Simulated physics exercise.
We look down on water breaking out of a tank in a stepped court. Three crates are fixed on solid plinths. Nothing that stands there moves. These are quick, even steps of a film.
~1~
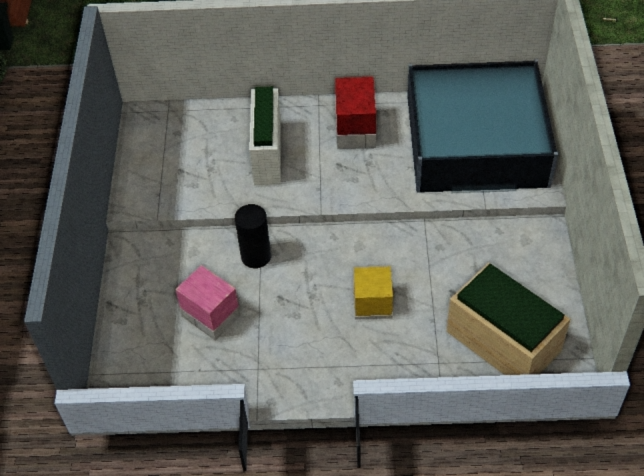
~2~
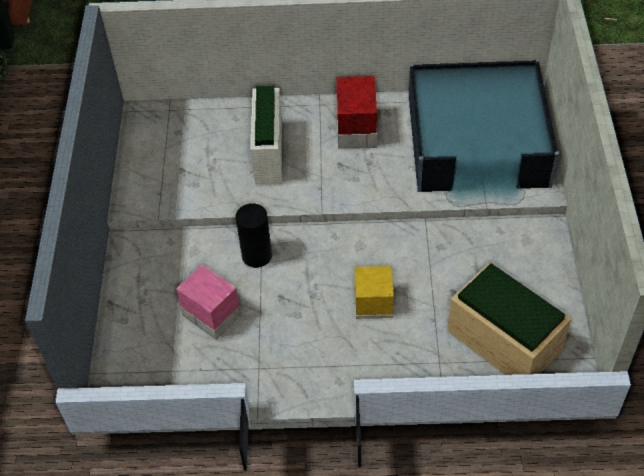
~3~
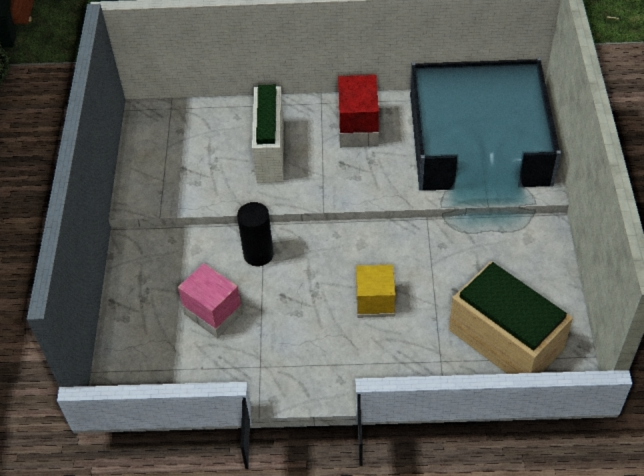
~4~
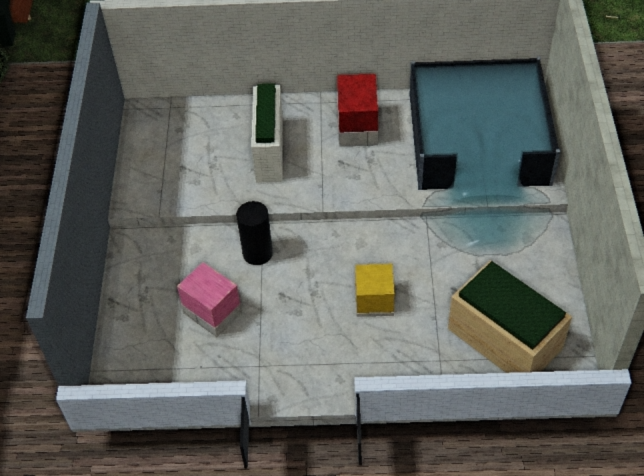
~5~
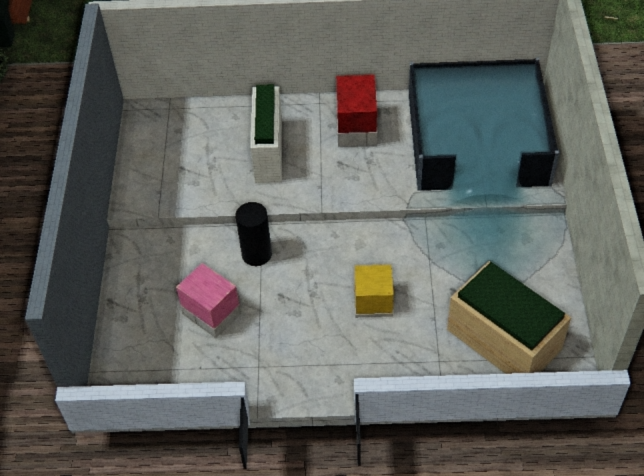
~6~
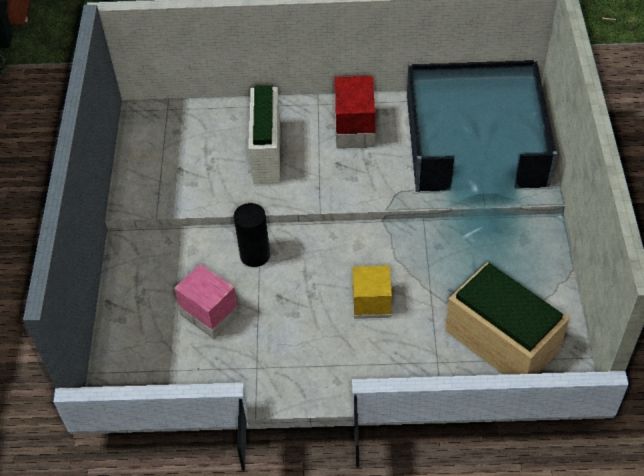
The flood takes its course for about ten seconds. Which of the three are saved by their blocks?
The red crate stays dry; the pink crate stays dry; the yellow crate gets wet.
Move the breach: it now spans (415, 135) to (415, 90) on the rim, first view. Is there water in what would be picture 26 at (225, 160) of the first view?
There: Free of water.
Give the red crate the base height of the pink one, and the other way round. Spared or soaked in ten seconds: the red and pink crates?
One by one: Red remains dry, pink escapes it.
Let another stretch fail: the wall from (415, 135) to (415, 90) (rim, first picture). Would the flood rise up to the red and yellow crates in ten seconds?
Red crate is soaked, yellow crate is soaked.
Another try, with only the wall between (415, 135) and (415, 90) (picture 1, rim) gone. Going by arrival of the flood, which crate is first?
First comes the red one.
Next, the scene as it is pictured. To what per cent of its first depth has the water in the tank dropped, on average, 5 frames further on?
Near 72 in a hundred.
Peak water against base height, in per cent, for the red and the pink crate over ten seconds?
Roughly 0 per cent, then 60 per cent.
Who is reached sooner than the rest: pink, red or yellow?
It is the yellow-painted one.
A moment on, water covers 20 % of the floor; the red crate not reached, the pink crate not reached, the yellow crate water round its plinth.
Next, water covers 30 % of the floor; the red crate not reached, the pink crate not reached, the yellow crate water round its plinth.
Then, water covers 45 % of the floor; the red crate not reached, the pink crate water round its plinth, the yellow crate water round its plinth.
Later, water covers 60 % of the floor; the red crate not reached, the pink crate water round its plinth, the yellow crate water round its plinth.
In the end, water covers 65 % of the floor; the red crate stayed above the water, the pink crate stayed above the water, the yellow crate was topped.
